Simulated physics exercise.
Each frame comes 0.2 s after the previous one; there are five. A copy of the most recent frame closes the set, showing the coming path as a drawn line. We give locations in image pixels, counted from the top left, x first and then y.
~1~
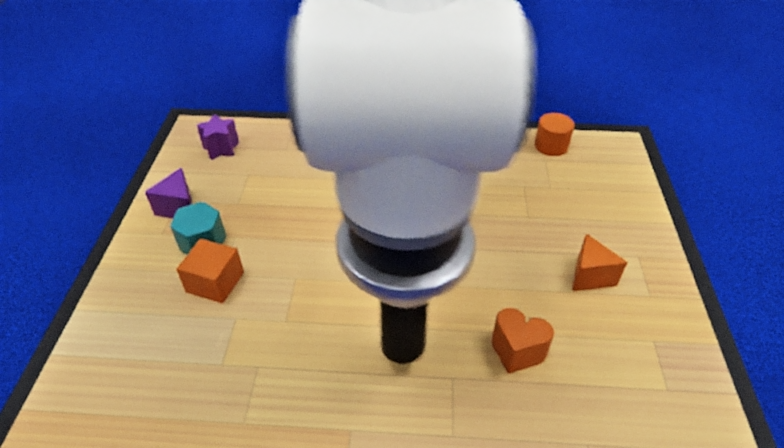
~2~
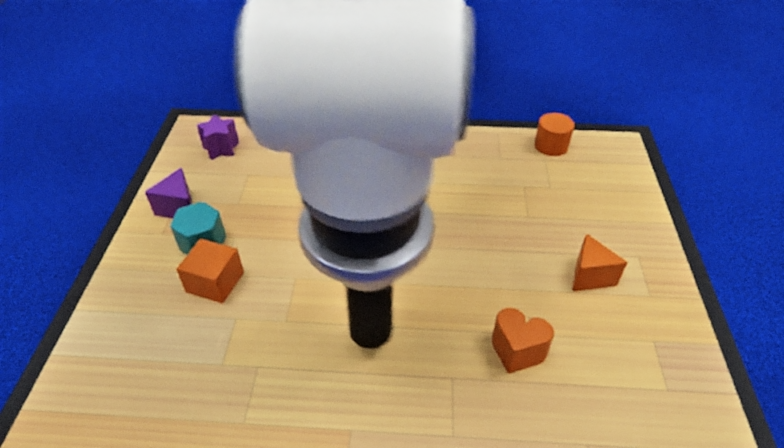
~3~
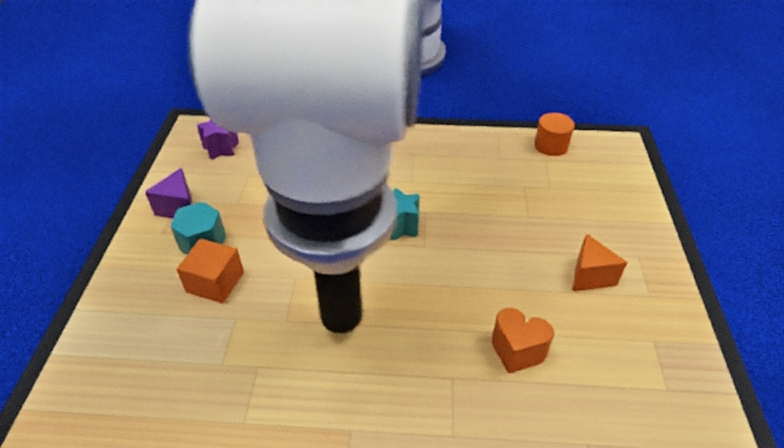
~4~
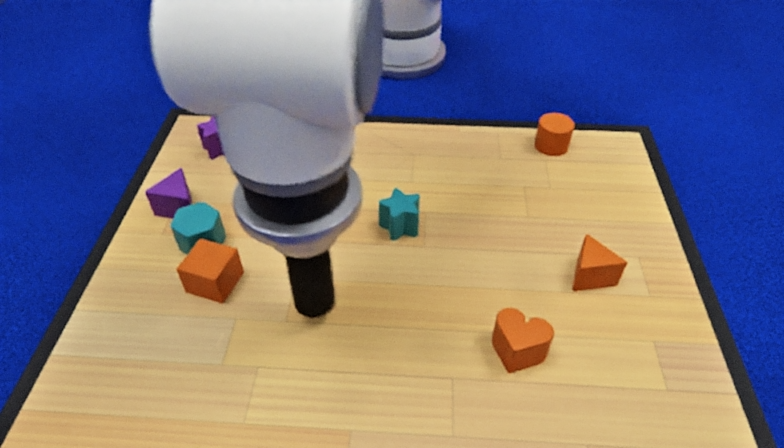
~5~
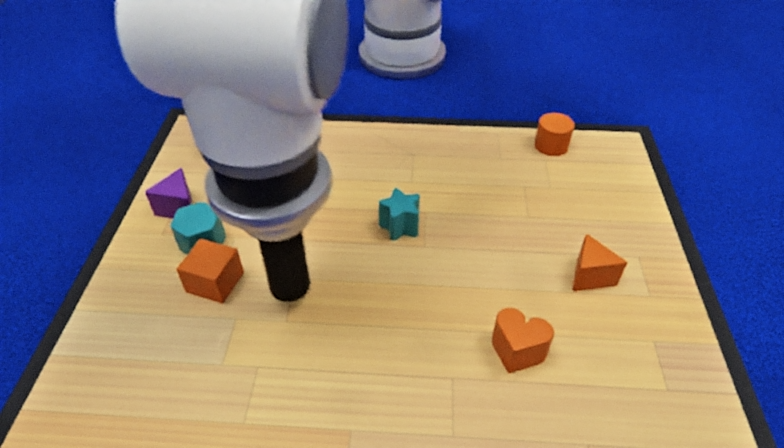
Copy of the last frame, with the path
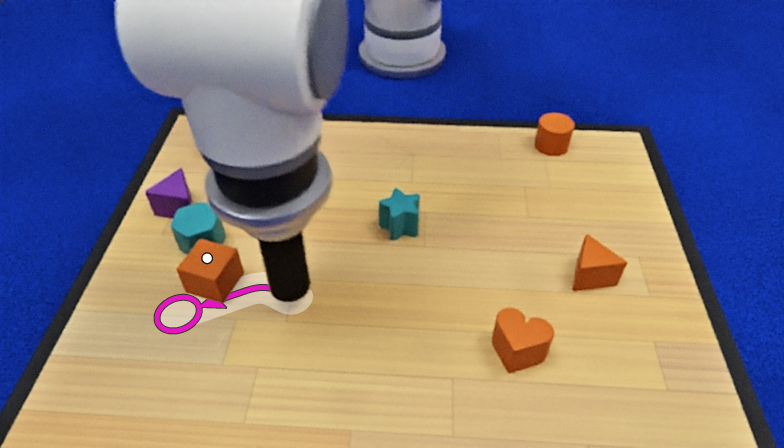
On a wooden board with a blue surround, a white robot arm moved its black bar left and slightly away, uncovering a turquoise star, while the orange, purple and turquoise blocks stayed still.
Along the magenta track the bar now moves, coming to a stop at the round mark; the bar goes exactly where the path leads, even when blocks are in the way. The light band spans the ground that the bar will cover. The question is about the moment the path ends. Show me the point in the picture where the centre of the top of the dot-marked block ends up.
At roughly (168, 257).
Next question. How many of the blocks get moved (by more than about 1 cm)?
My best guess is that a single block moves over 1 cm.
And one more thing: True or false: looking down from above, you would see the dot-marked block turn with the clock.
That claim is true.
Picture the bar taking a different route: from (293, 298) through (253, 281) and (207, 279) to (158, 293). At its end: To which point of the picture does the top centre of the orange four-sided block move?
I'd guess (102, 274).
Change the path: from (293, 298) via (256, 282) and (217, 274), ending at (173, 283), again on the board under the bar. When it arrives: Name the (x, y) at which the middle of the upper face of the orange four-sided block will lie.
Expect it around (118, 271).
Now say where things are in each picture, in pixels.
In the first frame, tip of the bar at (403, 345), middles of tops, turquoise hexagonal block at (195, 218), orange four-sided block at (207, 258).
In the second frame, bar at (371, 331), nothing pushed.
In the third frame, bar at (342, 316), nothing pushed.
In the fourth frame, bar at (315, 301), nothing pushed.
In the fifth frame, bar at (290, 286), turquoise hexagonal block at (195, 218), orange four-sided block at (207, 258).
The line goes from (293, 298) over (258, 288) and (219, 300) to (178, 314); the dot is on the orange four-sided block.
On the path given first. One third of the way, bar at (254, 276); nothing pushed yet.
Two thirds of the way, bar at (215, 288); orange four-sided block at (178, 259), turned 25° clockwise.
At the end, bar at (173, 302); turquoise hexagonal block unmoved; orange four-sided block at (168, 257), turned 45° clockwise.
